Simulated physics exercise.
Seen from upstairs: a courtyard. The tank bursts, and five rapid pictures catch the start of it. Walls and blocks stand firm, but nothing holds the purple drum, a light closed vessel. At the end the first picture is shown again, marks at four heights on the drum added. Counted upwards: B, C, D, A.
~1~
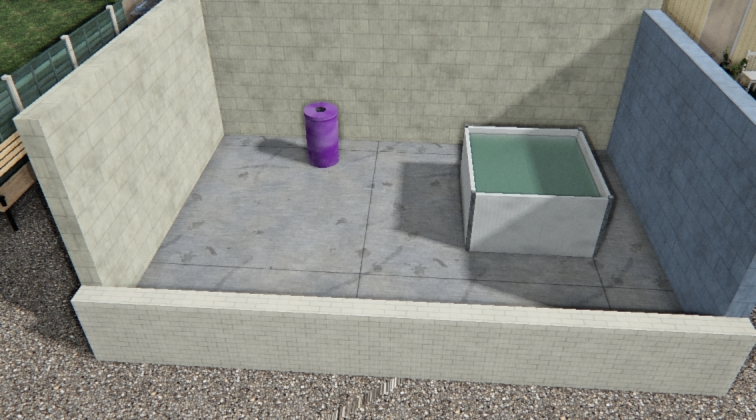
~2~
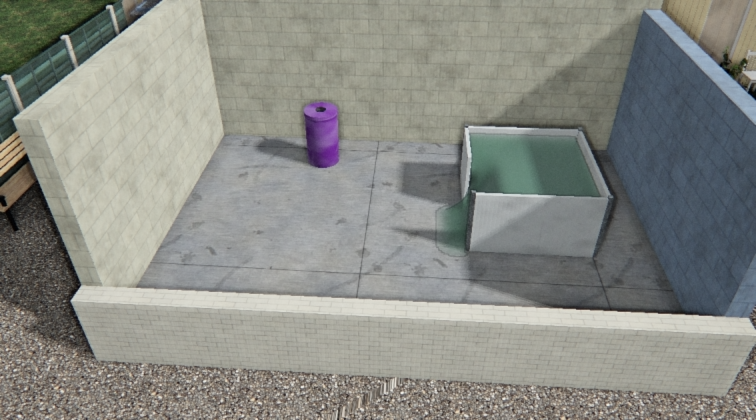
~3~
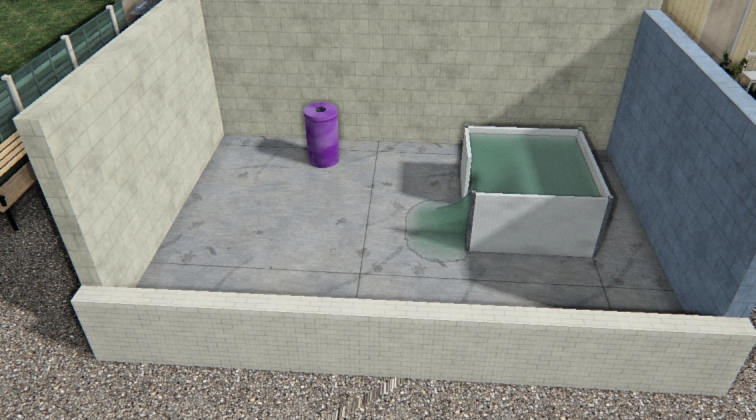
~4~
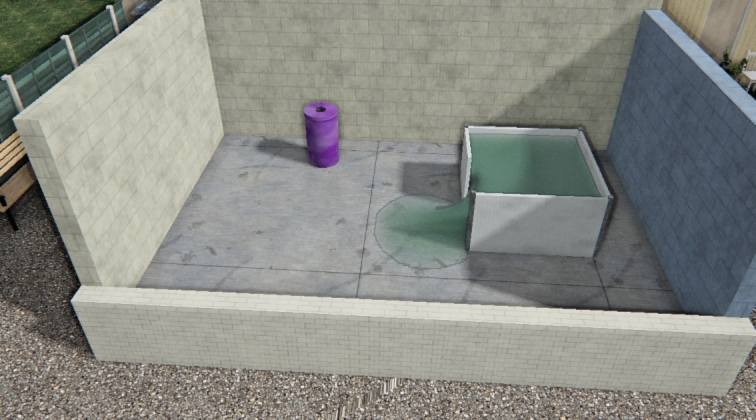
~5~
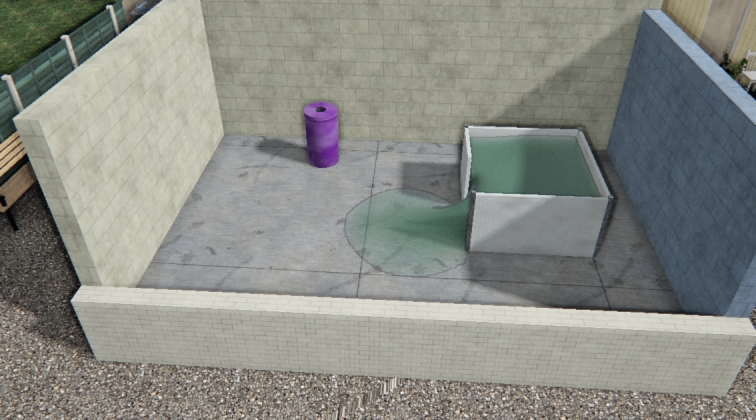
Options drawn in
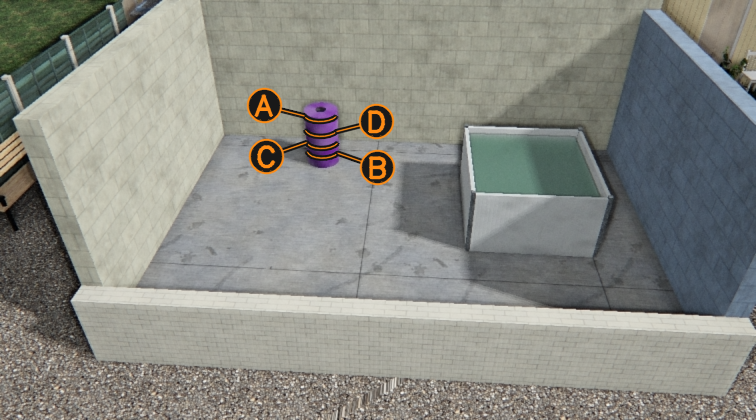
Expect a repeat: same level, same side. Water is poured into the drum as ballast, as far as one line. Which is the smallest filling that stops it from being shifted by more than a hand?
The limit is B.
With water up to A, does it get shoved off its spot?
No.
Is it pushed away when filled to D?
No.
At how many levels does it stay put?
All of the four.
In orange, A at (318, 121); B at (320, 158); C at (320, 148); D at (319, 136); from the bottom up B, C, D, A.
If A is chosen, it does not move.
If B is chosen, it does not move.
If C is chosen, it does not move.
If D is chosen, it does not move.
